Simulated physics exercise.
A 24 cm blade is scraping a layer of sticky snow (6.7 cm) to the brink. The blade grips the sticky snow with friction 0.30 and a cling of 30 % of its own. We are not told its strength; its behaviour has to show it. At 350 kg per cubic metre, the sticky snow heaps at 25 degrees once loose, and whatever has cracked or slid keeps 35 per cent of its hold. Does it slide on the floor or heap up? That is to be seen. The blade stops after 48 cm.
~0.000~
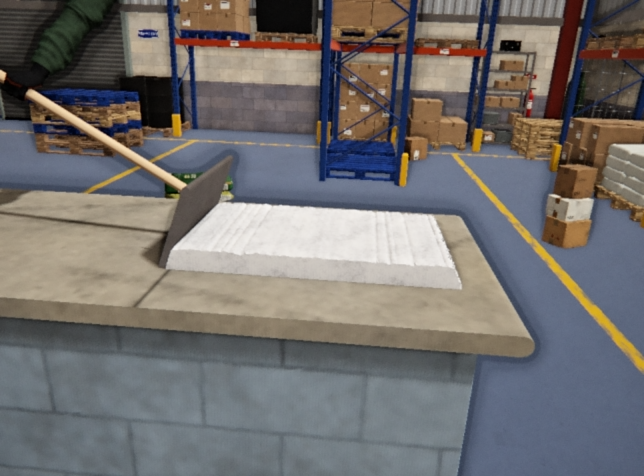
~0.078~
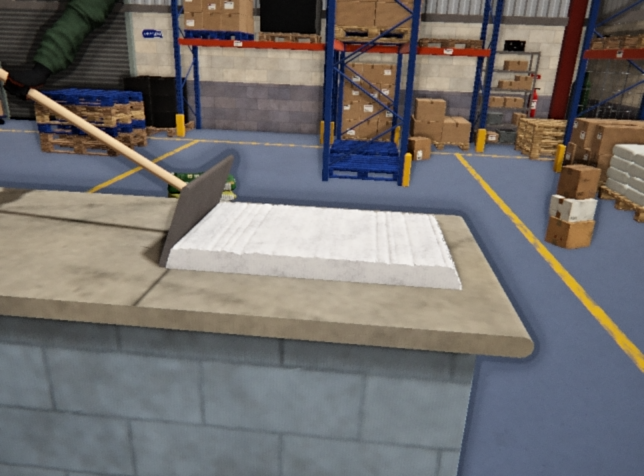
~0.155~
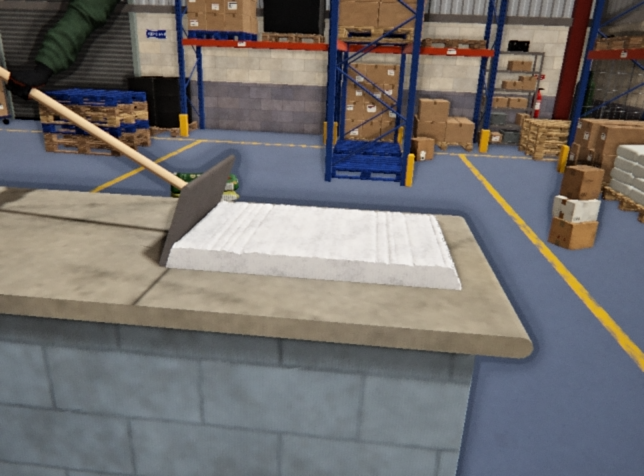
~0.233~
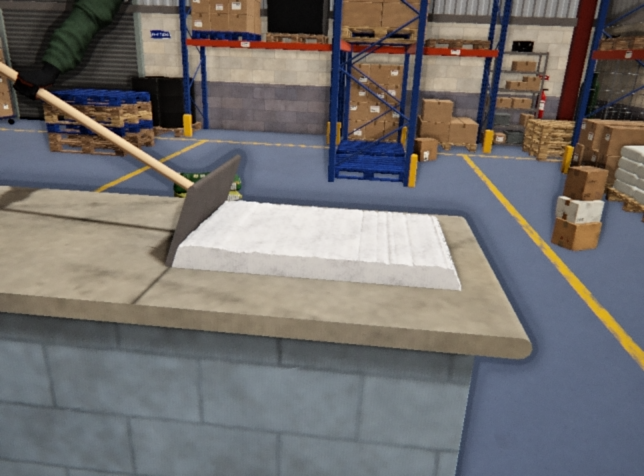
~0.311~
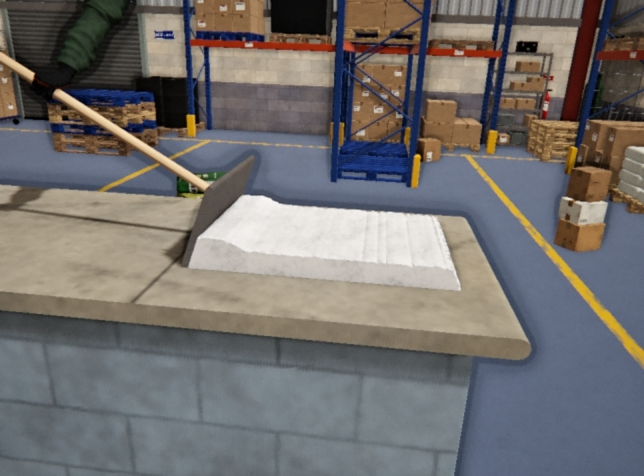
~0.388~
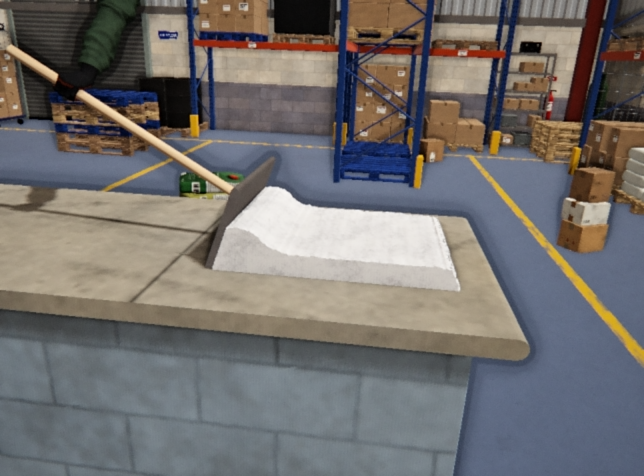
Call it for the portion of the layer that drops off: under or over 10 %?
Call: Over.
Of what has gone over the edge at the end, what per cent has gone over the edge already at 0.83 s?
Looks like roughly 0 %, give or take.
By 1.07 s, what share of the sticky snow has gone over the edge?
It should be near 10 per cent.
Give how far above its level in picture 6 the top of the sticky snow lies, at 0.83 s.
I'd put it at close to 2 cm.
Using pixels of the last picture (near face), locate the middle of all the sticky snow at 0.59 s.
I'd place it around (357, 263).
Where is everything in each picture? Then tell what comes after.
In the first picture, foot of the blade at (165, 269), not yet moved; foremost bit of the sticky snow at (460, 286), piled 6.8 cm high.
In the second picture, foot of the blade at (165, 268), not yet moved; foremost bit of the sticky snow at (460, 286), piled 6.8 cm high.
In the third picture, foot of the blade at (166, 267), not yet moved; foremost bit of the sticky snow at (460, 286), piled 6.8 cm high.
In the fourth picture, foot of the blade at (172, 267), moved 2.0 cm; foremost bit of the sticky snow at (460, 286), piled 7.4 cm high.
In the fifth picture, foot of the blade at (188, 268), moved 7.1 cm; foremost bit of the sticky snow at (459, 287), piled 10 cm high.
In the sixth picture, foot of the blade at (212, 270), moved 15 cm; foremost bit of the sticky snow at (458, 287), piled 14 cm high.
After 0.59 s, 0 % has gone over the edge.
After 0.83 s, 0 % has gone over the edge.
After 1.07 s, 10 % has gone over the edge.
After 1.30 s, 18 % has gone over the edge.
After 1.40 s, 18 % has gone over the edge.
